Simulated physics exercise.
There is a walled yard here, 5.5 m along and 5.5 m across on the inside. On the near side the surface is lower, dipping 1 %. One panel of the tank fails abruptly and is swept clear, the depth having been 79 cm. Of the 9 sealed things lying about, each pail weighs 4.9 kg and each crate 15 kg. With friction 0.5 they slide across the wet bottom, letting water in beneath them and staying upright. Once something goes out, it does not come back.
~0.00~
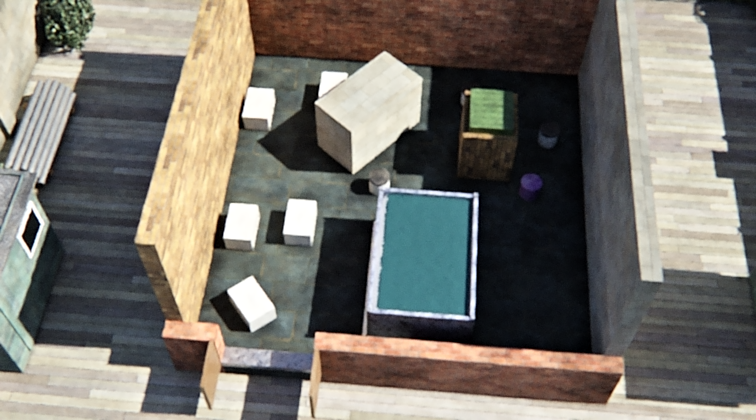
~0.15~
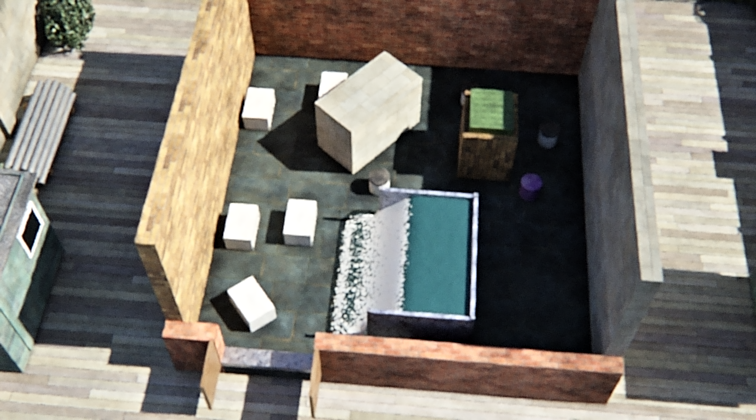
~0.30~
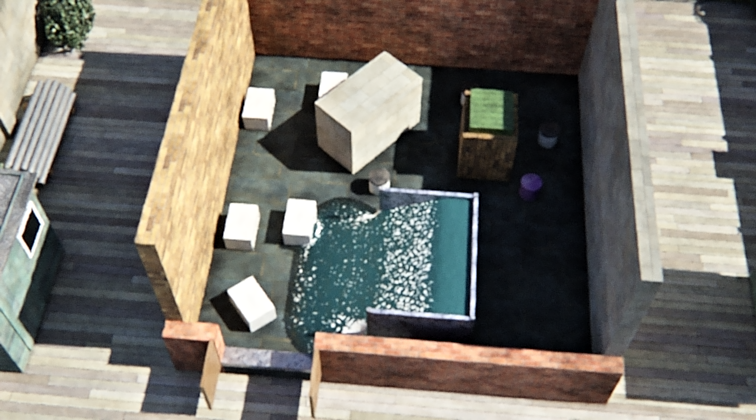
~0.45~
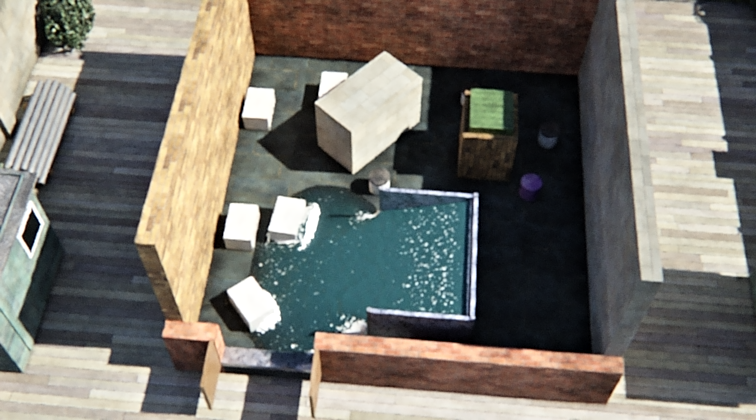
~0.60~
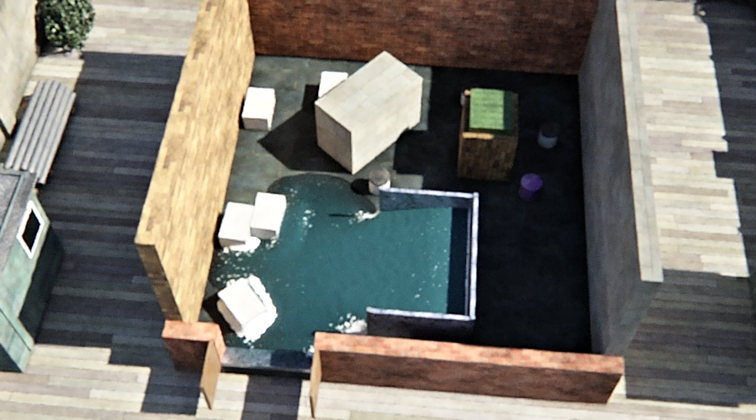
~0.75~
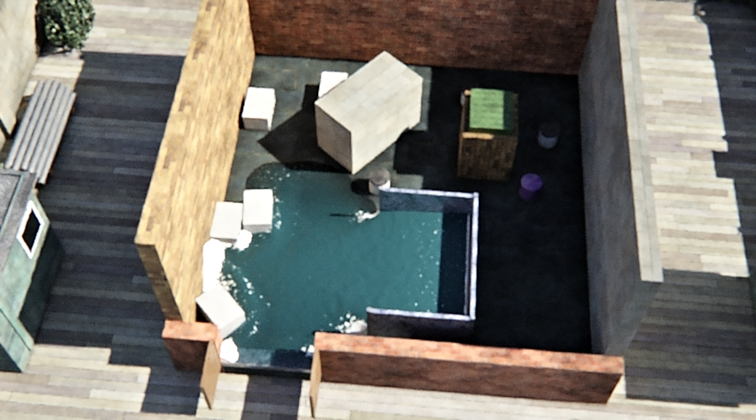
Water bursts from the tank's left side, spreads across the walled yard and shifts white blocks.
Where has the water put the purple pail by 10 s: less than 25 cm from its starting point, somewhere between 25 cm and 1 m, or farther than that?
Less than 25 cm away.
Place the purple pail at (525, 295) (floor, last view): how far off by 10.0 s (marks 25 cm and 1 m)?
I'd say it does not really move.
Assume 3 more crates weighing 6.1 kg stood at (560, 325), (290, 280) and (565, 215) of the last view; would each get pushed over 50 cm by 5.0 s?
Going through them in the order asked, they come out shy of the mark, clear of the mark and shy of the mark.
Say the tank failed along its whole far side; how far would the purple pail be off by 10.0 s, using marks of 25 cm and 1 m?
My answer is that the purple pail is flushed far out.
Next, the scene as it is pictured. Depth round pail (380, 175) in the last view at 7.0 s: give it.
I'd say some 3 cm.
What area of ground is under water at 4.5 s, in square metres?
Roughly 21 m2 of it is wet.
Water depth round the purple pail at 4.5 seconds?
Depth: About 0 cm.
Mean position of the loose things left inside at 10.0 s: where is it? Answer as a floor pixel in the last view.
The centre is close to (488, 167).
After 2.0 s the purple pail is near (532, 182), 0.0 m from its start, aground; 0 of 9 are out; 3 afloat.
After 4.5 s the purple pail is near (532, 182), 0.0 m from its start, aground; 1 of 9 are out; 3 afloat.
After 7.0 s the purple pail is near (532, 182), 0.0 m from its start, aground; 1 of 9 are out; 3 afloat.
After 10.0 s the purple pail is near (531, 183), 0.0 m from its start, aground; 1 of 9 are out; 1 afloat.
